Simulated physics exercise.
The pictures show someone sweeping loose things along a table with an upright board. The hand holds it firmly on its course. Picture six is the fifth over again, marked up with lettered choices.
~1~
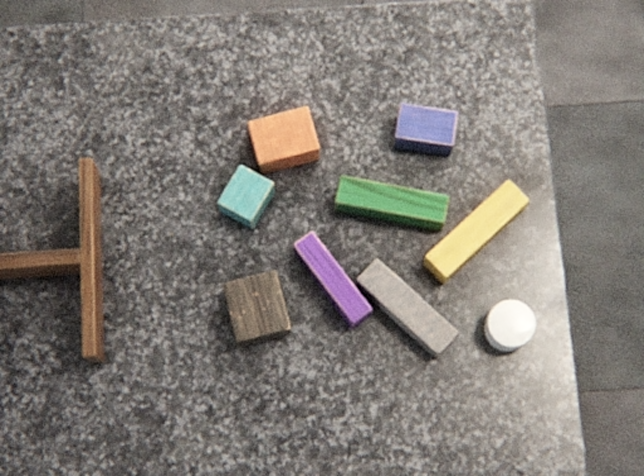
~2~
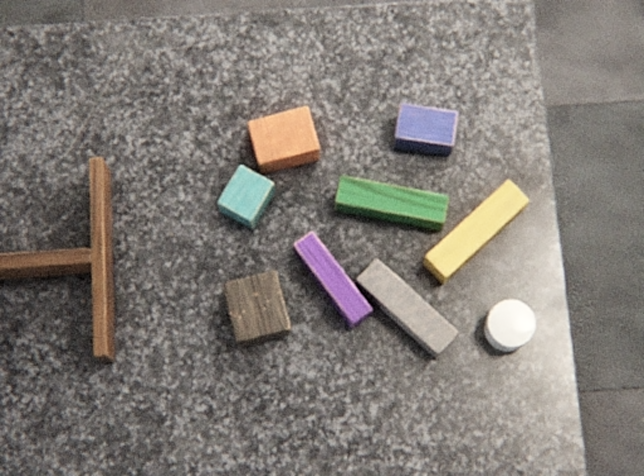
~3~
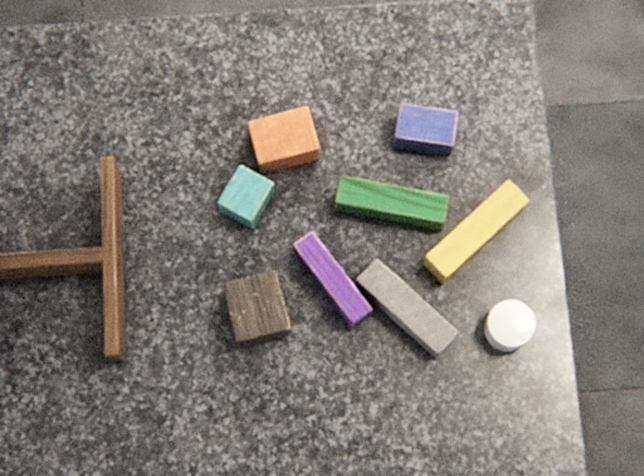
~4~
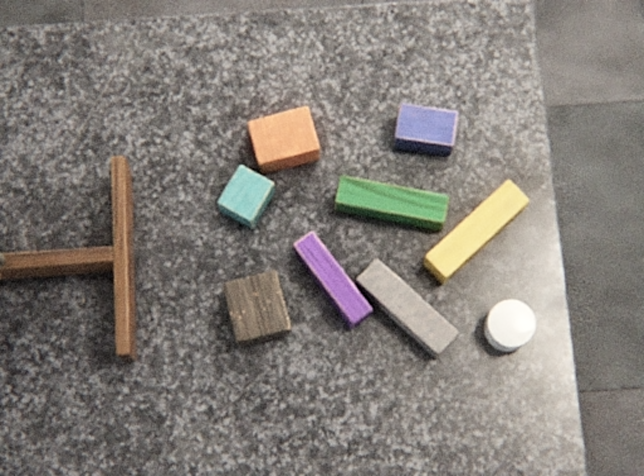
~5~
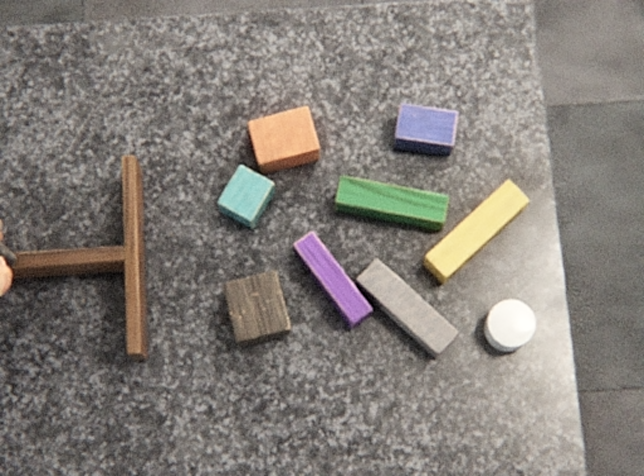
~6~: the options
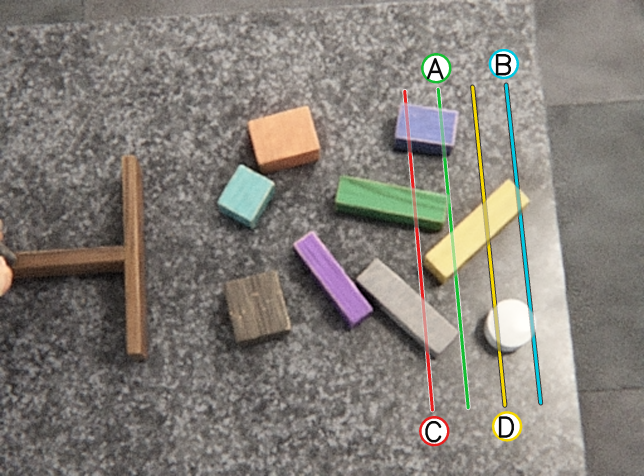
A speckled grey tabletop is seen from above, with darker grey floor beyond its right edge. An orange block, a turquoise block, a blue block, a green stick, a yellow stick, a purple stick, a grey bar, a dark brownish block and a white round piece lie around the centre and right. From the left, a T-shaped wooden board slides slowly rightward, touching nothing, and fingertips gripping its handle appear at the left edge, while the pieces and camera stay still.
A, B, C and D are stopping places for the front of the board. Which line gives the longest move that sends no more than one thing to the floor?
Up to line C.
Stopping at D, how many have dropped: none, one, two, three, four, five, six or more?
In all, four.
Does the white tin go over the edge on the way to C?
No.
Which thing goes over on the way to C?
The yellow bar goes over.
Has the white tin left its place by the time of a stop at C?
Yes.
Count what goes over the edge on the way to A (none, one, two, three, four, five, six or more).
Two.
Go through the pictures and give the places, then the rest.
Turquoise block (246, 197); grey bar (407, 309); black block (257, 309), in the first frame.
Board (98, 255); orange block (285, 141), in the second frame.
Board (108, 254); green stick (391, 203), in the third frame.
Board (120, 253); purple stick (332, 280), in the fourth frame.
Board (131, 253); turquoise block (246, 197); grey bar (407, 309); black block (257, 309), in the fifth frame.
On the marked copy, A at (453, 243); B at (523, 239); C at (418, 246); D at (488, 241).
Taking C. A third of the way, board (235, 246); black block (274, 310); turquoise block (264, 194).
Two thirds of the way, board (338, 239); yellow bar (500, 228); green stick (437, 195).
When it is over, board (415, 234); yellow bar over the edge; white tin (563, 322); one fallen.
As for the rest, A drops two; B drops five; D drops four.
